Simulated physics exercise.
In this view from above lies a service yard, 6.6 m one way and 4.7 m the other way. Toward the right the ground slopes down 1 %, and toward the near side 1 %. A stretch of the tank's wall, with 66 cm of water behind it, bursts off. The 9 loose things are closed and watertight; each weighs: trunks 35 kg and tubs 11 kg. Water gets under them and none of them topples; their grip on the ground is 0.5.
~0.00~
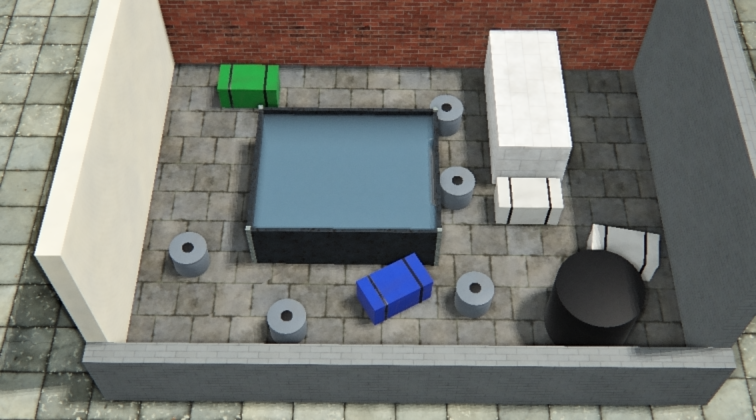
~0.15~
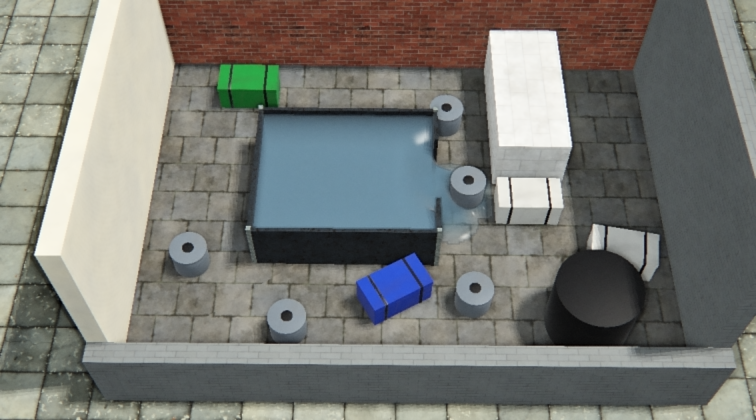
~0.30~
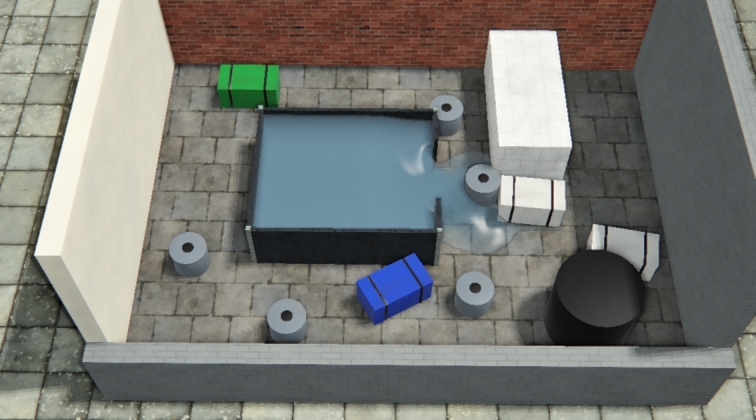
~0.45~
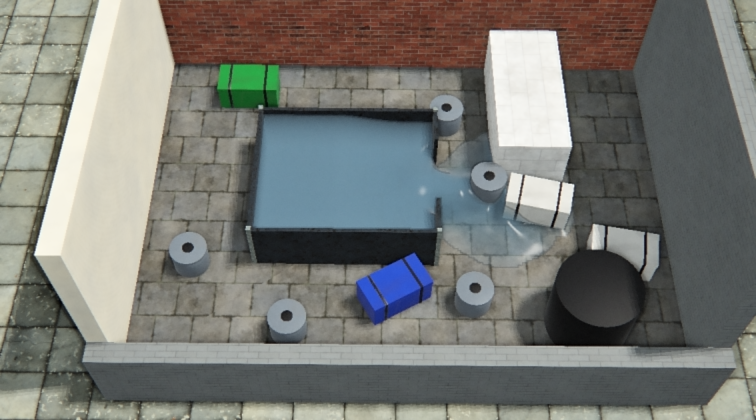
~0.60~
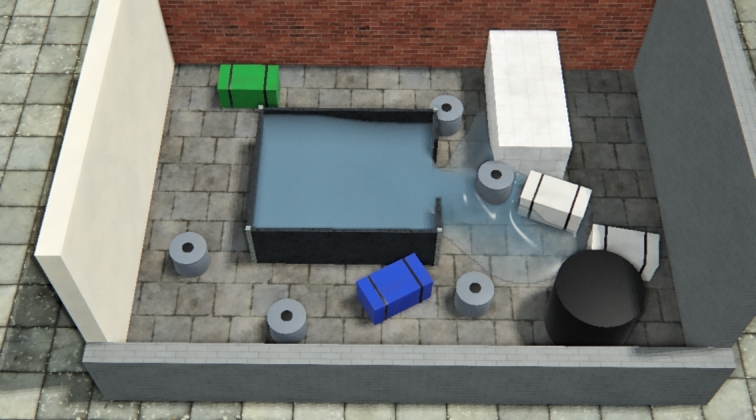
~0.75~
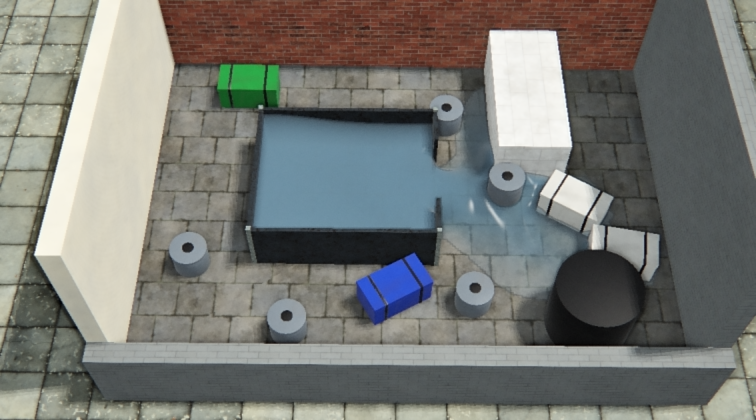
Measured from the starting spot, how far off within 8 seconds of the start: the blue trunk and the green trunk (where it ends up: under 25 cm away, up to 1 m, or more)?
Result: Blue trunk: Near its start, green trunk: Near its start.
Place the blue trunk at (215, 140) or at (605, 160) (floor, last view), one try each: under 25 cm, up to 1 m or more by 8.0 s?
In that order: It barely shifts; it is nudged along.
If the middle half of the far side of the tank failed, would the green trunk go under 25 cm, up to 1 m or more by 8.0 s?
The green trunk simply gets swept away.
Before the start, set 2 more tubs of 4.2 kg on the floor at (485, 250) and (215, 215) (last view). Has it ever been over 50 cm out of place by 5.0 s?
Well, the first one is higher and the other lower.
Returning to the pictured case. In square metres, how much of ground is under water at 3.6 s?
Roughly 19 m2.
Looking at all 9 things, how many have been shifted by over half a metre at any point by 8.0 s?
4.
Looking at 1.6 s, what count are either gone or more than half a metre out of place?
By my reckoning, 2.
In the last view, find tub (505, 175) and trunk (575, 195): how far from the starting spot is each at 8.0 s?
Lab note - net shifts in turn: 200 cm; 150 cm.
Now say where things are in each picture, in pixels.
The first frame shows the blue trunk at (395, 281) rests on the ground; the green trunk at (248, 77), on the bottom; water covers 4.0 m2; 0 of 9 have shifted.
The second frame shows the blue trunk at (395, 281) rests on the ground; the green trunk at (248, 77), on the bottom; 4.5 m2 under water; 1 of 9 have shifted.
The third frame shows the blue trunk at (395, 281), on the bottom; the green trunk at (248, 77), on the bottom; water covers 5.2 m2; 1 of 9 have shifted.
The fourth frame shows the blue trunk at (395, 281), on the bottom; the green trunk at (248, 77) rests on the ground; 5.8 m2 under water; 2 of 9 have shifted.
The fifth frame shows the blue trunk at (395, 281), on the bottom; the green trunk at (248, 77) rests on the ground; 6.4 m2 under water; 2 of 9 have shifted.
The sixth frame shows the blue trunk at (395, 281) rests on the ground; the green trunk at (248, 77), on the bottom; 7.2 m2 under water; 2 of 9 have shifted.
After 1.6 s the blue trunk is near (395, 281), 0.0 m from its start, aground; the green trunk is near (248, 77), 0.0 m from its start, aground; 2 afloat.
After 3.6 s the blue trunk is near (395, 281), 0.0 m from its start, aground; the green trunk is near (248, 77), 0.0 m from its start, aground; 3 afloat.
After 5.6 s the blue trunk is near (394, 281), 0.0 m from its start, aground; the green trunk is near (248, 77), 0.0 m from its start, aground; 3 afloat.
After 8.0 s the blue trunk is near (392, 280), 0.0 m from its start, aground; the green trunk is near (248, 77), 0.0 m from its start, aground; 4 afloat.
